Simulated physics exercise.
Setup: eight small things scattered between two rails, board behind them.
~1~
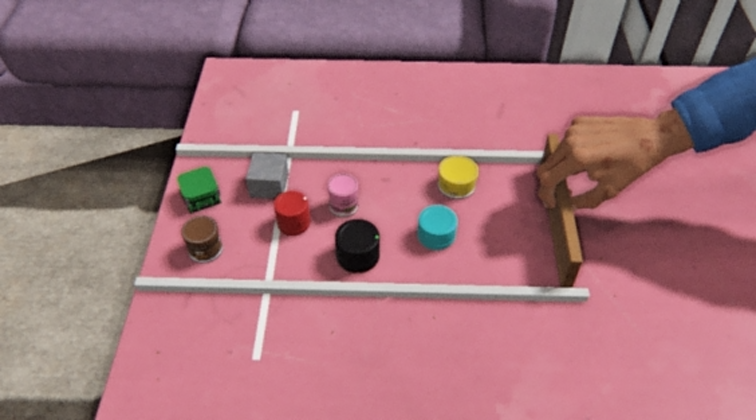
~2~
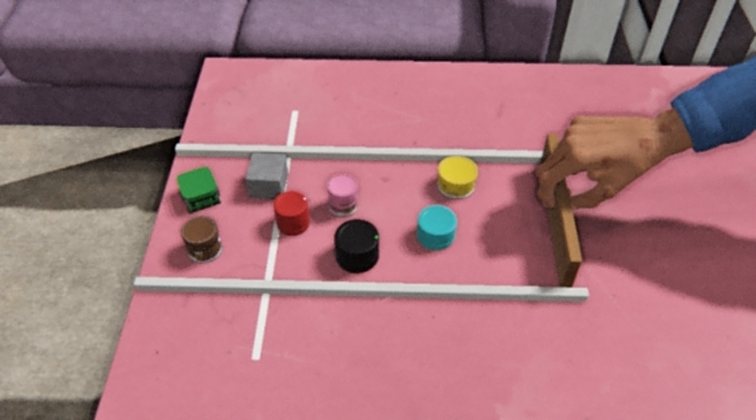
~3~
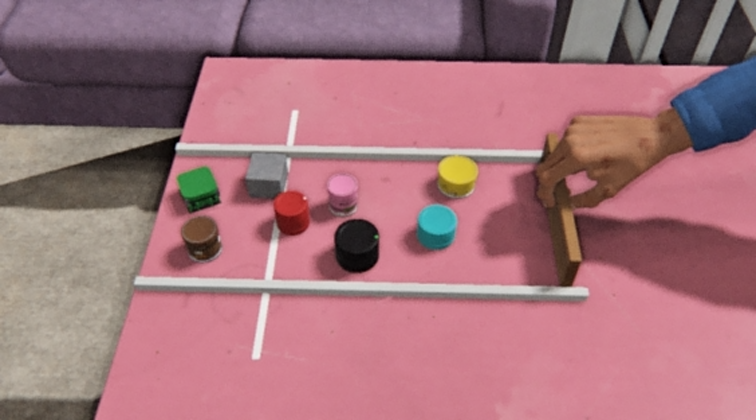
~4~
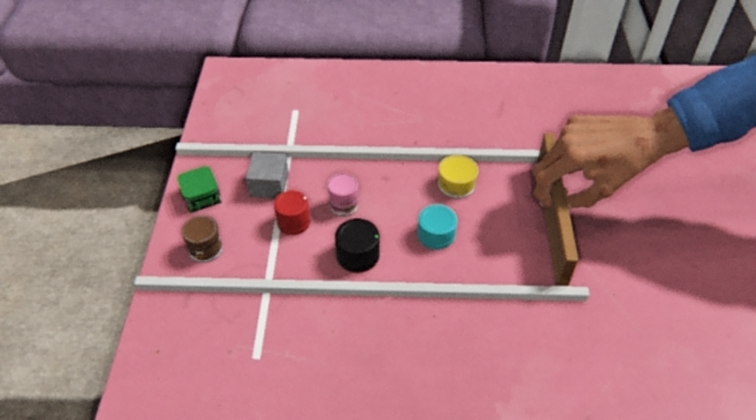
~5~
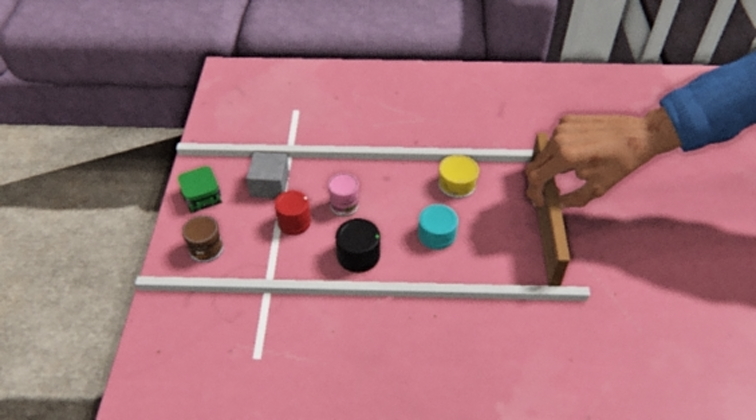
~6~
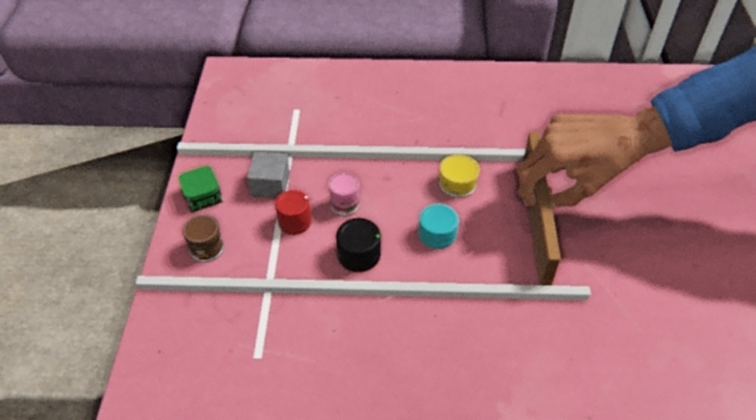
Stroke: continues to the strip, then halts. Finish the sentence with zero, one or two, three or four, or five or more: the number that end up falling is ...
The number that end up falling is zero.
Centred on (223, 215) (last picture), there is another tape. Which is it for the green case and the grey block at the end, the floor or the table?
Taking each in turn, the green case ends up off and the grey block is not lost.
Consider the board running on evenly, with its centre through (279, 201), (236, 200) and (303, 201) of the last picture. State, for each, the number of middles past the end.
Respectively 0, 1 and 0.
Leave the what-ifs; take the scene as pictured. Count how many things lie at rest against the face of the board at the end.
The count in contact is 4.
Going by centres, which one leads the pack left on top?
Result - the green case.
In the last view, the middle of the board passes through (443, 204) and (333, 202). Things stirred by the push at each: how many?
At the first spot 2, then 5.
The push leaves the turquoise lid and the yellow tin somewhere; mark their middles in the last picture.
Turquoise lid: (258, 222); yellow tin: (267, 169).
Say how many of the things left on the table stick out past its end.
I make it 0.
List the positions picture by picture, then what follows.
In the first frame, green case (199, 190); brown pot (203, 240); grey block (268, 176); board (559, 208); tape (279, 217).
In the second frame, brown pot (202, 239); yellow tin (457, 177).
In the third frame, grey block (267, 176); board (559, 208).
In the fourth frame, green case (199, 190); pink tin (343, 195).
In the fifth frame, brown pot (203, 239); red lid (293, 213).
In the sixth frame, green case (201, 189); brown pot (204, 238); grey block (269, 175); board (539, 206); tape (280, 216).
Early on, none off yet; green case at rest near (201, 189); brown pot at rest near (204, 238); grey block at rest near (269, 175).
Finally, the number that fall off is zero.
